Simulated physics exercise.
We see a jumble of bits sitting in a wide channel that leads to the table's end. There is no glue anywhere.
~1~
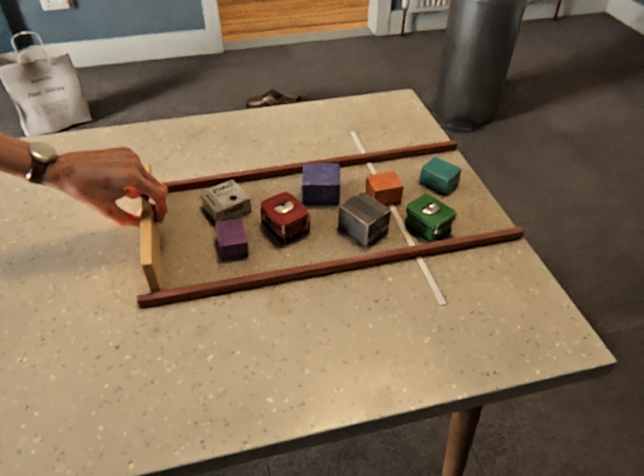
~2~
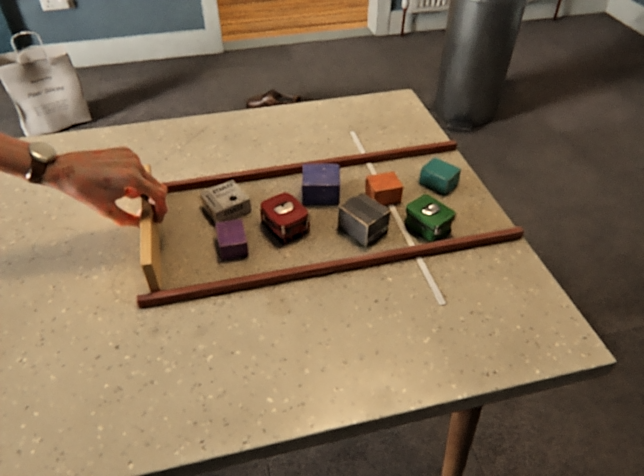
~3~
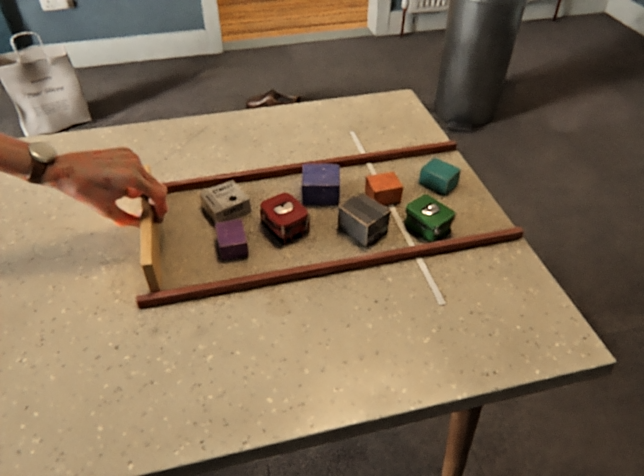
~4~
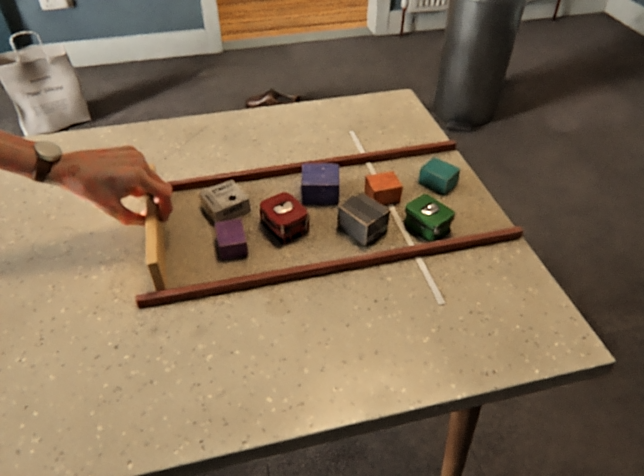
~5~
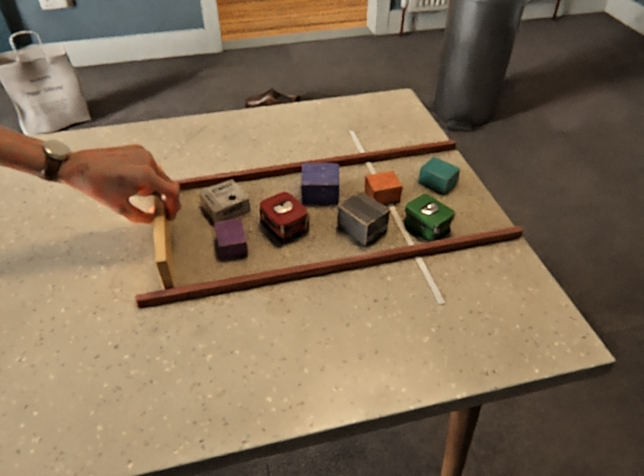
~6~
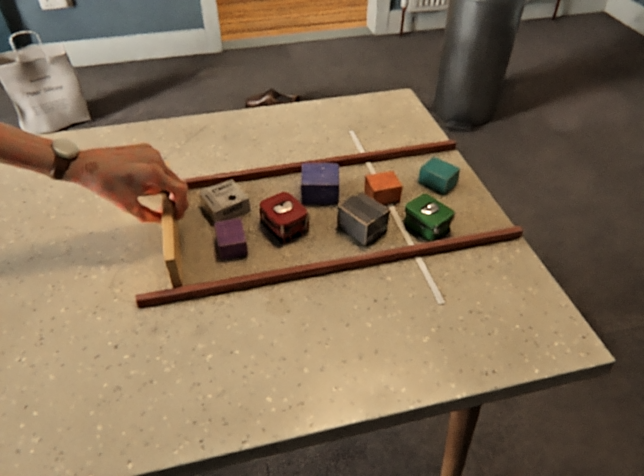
A hand held a small wooden board upright at the left end of a channel of colourful blocks, then slid it slightly right toward them, while the blocks themselves stayed still.
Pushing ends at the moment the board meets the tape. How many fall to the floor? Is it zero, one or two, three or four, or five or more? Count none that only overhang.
The loss over the edge is nothing at all.
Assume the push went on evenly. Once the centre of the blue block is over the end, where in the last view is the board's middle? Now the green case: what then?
Approx. (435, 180) for the first, approx. (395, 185) for the second.
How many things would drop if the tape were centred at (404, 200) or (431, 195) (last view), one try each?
First try 2, second try 4.
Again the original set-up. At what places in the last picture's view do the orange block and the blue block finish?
Near (460, 183) and (428, 164).
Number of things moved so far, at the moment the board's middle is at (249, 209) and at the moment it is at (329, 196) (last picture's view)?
Counts: 3, 7.
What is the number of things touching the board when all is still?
At rest, 2 are in contact.
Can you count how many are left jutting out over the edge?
That adds up to 2.
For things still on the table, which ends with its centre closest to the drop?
Result - foremost is the green case.
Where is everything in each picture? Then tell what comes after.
In the first picture, turquoise block (440, 175); green case (429, 218); orange block (384, 189); board (151, 225); tape (390, 203).
In the second picture, green case (429, 219); blue block (321, 184).
In the third picture, orange block (384, 189); white box (225, 202).
In the fourth picture, turquoise block (439, 176); red case (284, 217).
In the fifth picture, green case (428, 218); board (163, 223).
In the sixth picture, turquoise block (439, 175); green case (428, 218); orange block (383, 189); board (170, 222); tape (389, 202).
A little later, none off yet; turquoise block at rest near (439, 175); green case at rest near (428, 218); orange block at rest near (383, 189).
Next, none off yet; turquoise block at rest near (439, 175); green case shifted a little near (448, 217); orange block shifted about its own width near (412, 188).
When it is over, the number that fall off is zero.
